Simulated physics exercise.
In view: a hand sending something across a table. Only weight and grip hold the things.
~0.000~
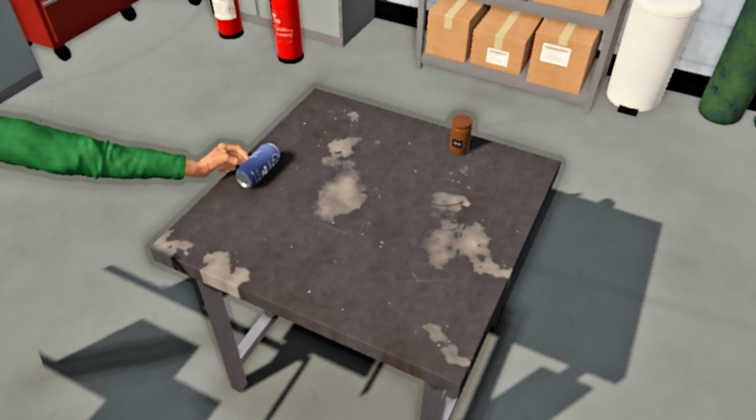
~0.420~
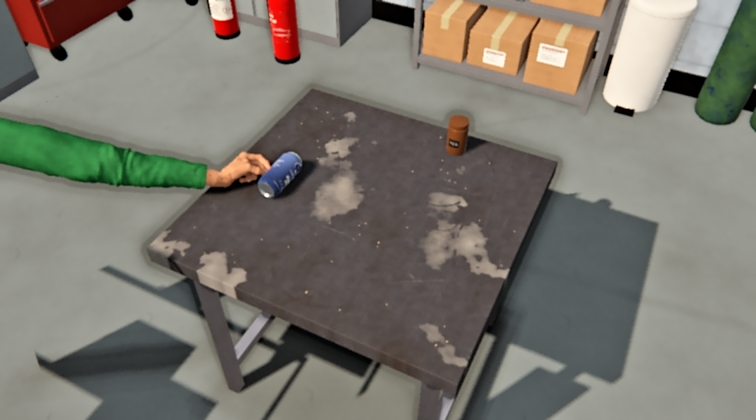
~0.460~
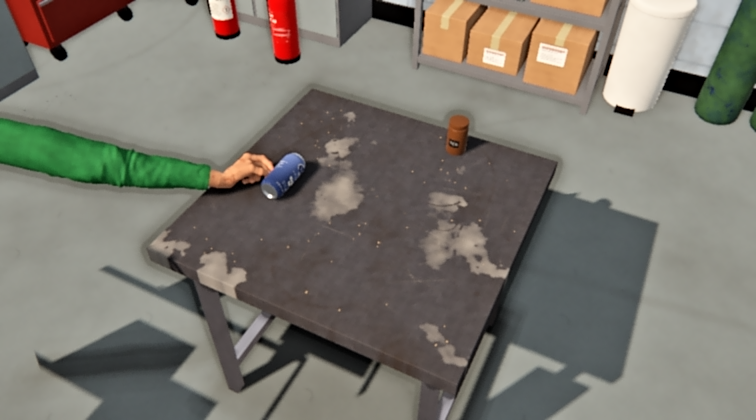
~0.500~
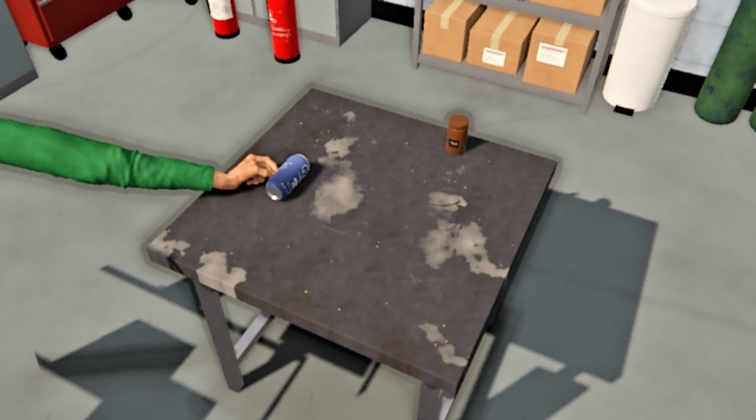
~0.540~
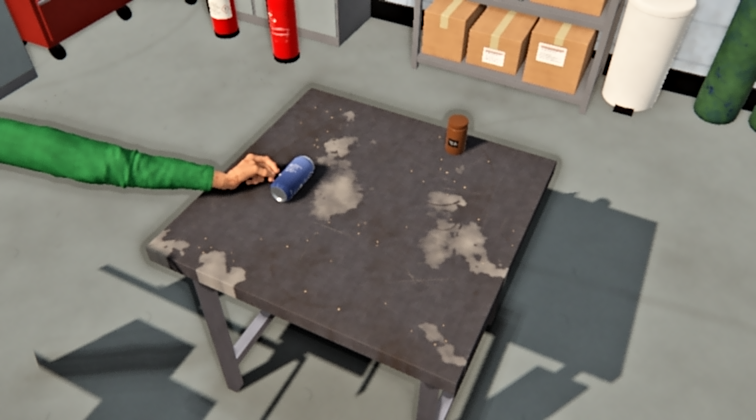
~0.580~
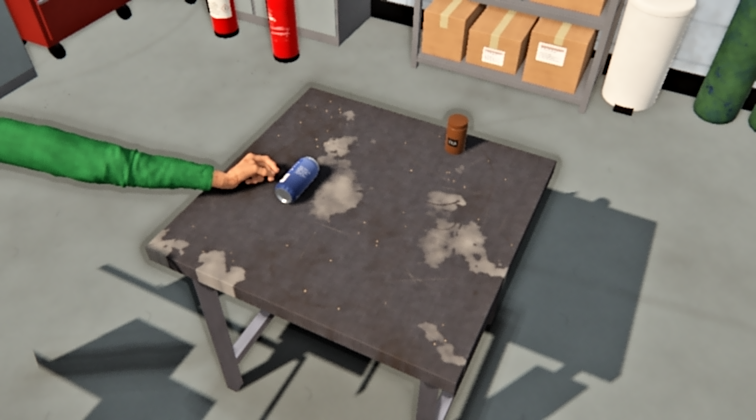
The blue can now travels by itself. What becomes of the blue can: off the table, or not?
The blue can remains on top.
After 0.68 s, blue can rolled about its own width near (310, 185).
After 0.98 s, blue can rolled well along near (342, 196).
After 1.18 s, blue can rolled well along near (359, 202).
After 1.48 s, blue can rolled well along near (376, 208).
At rest (2.3 s), moved from the start, blue can. Seen from the same camera at the end, blue can near (386, 212).
